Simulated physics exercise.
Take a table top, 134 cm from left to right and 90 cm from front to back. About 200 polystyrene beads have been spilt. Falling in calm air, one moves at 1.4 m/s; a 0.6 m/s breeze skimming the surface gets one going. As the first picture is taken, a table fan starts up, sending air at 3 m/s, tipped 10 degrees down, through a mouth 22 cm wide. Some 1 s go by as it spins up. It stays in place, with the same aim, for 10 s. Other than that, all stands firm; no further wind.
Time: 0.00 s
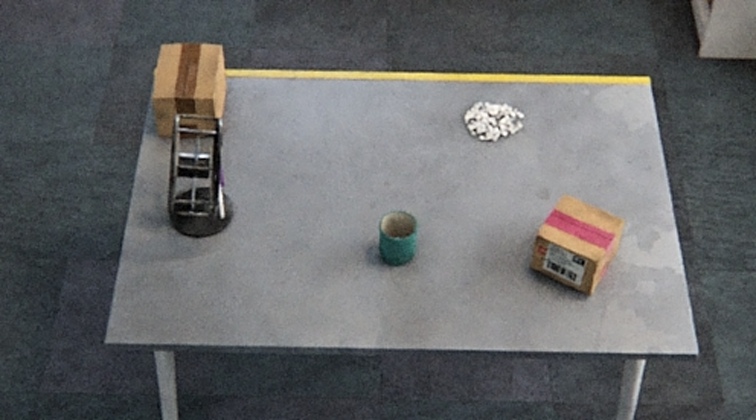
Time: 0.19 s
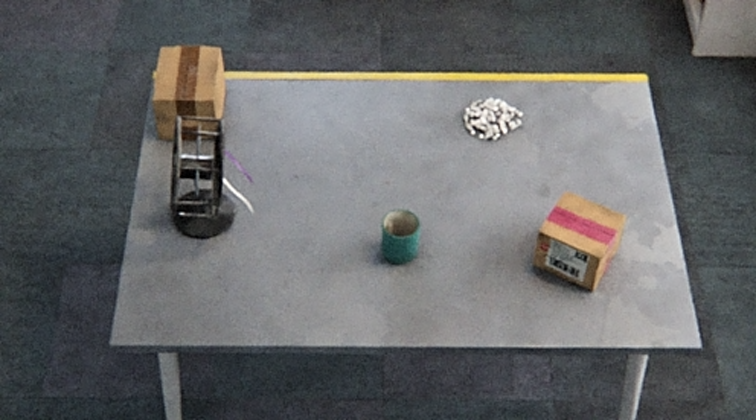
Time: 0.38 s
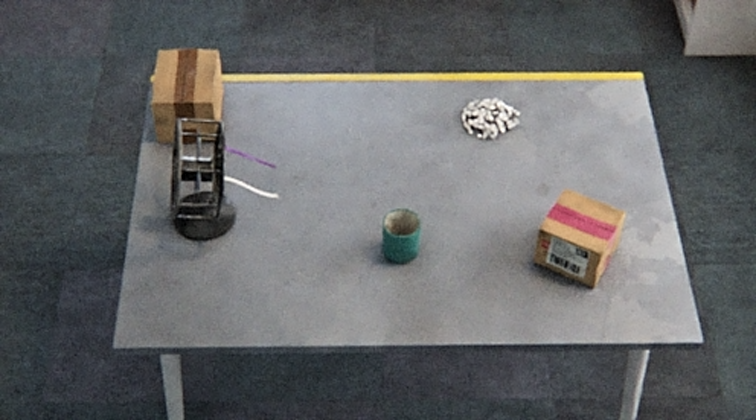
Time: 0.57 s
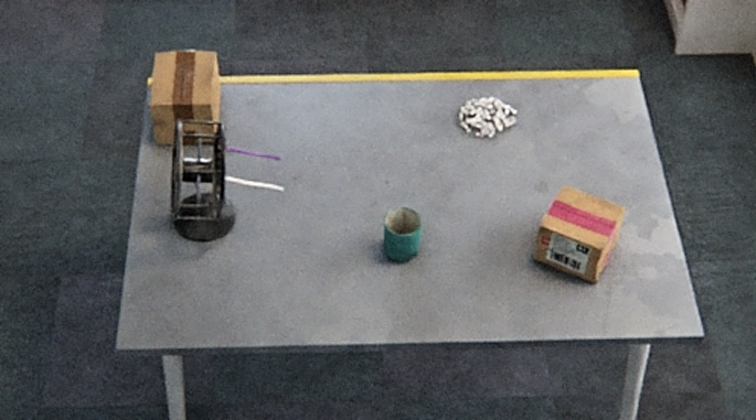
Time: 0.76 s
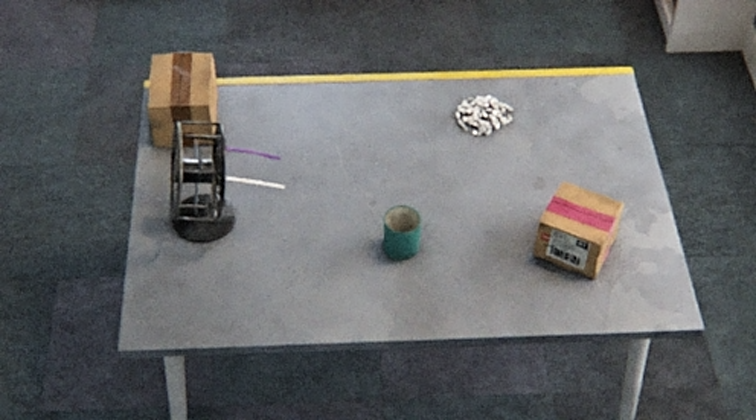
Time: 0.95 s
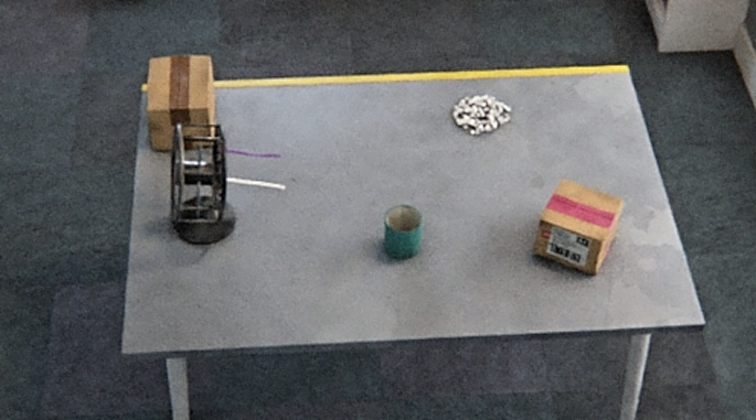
The clip shows a table holding two boxes, a green mug, a pile of white beads and a small black fan, whose purple and white streamers lift and stretch out to the right while the beads stay still.
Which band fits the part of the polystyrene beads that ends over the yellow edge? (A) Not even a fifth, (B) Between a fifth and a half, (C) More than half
Option C: More than half.
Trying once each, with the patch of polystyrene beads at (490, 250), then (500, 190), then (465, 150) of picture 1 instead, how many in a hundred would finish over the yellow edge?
0, 2 and 90 in a hundred, respectively.
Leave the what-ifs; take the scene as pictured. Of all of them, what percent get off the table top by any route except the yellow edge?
Roughly 2 per cent.
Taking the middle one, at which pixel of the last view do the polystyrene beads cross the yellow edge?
Median crossing point, approx. (547, 69).
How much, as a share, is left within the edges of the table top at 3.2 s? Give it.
The remaining share is about 0 %.
After 2.0 s the count stands so, 96 % are over the yellow edge.
After 3.2 s the count stands so, 98 % are over the yellow edge.
After 5.5 s the count stands so, 98 % are over the yellow edge.
After 10.0 s, at the end, 98 % are over the yellow edge.
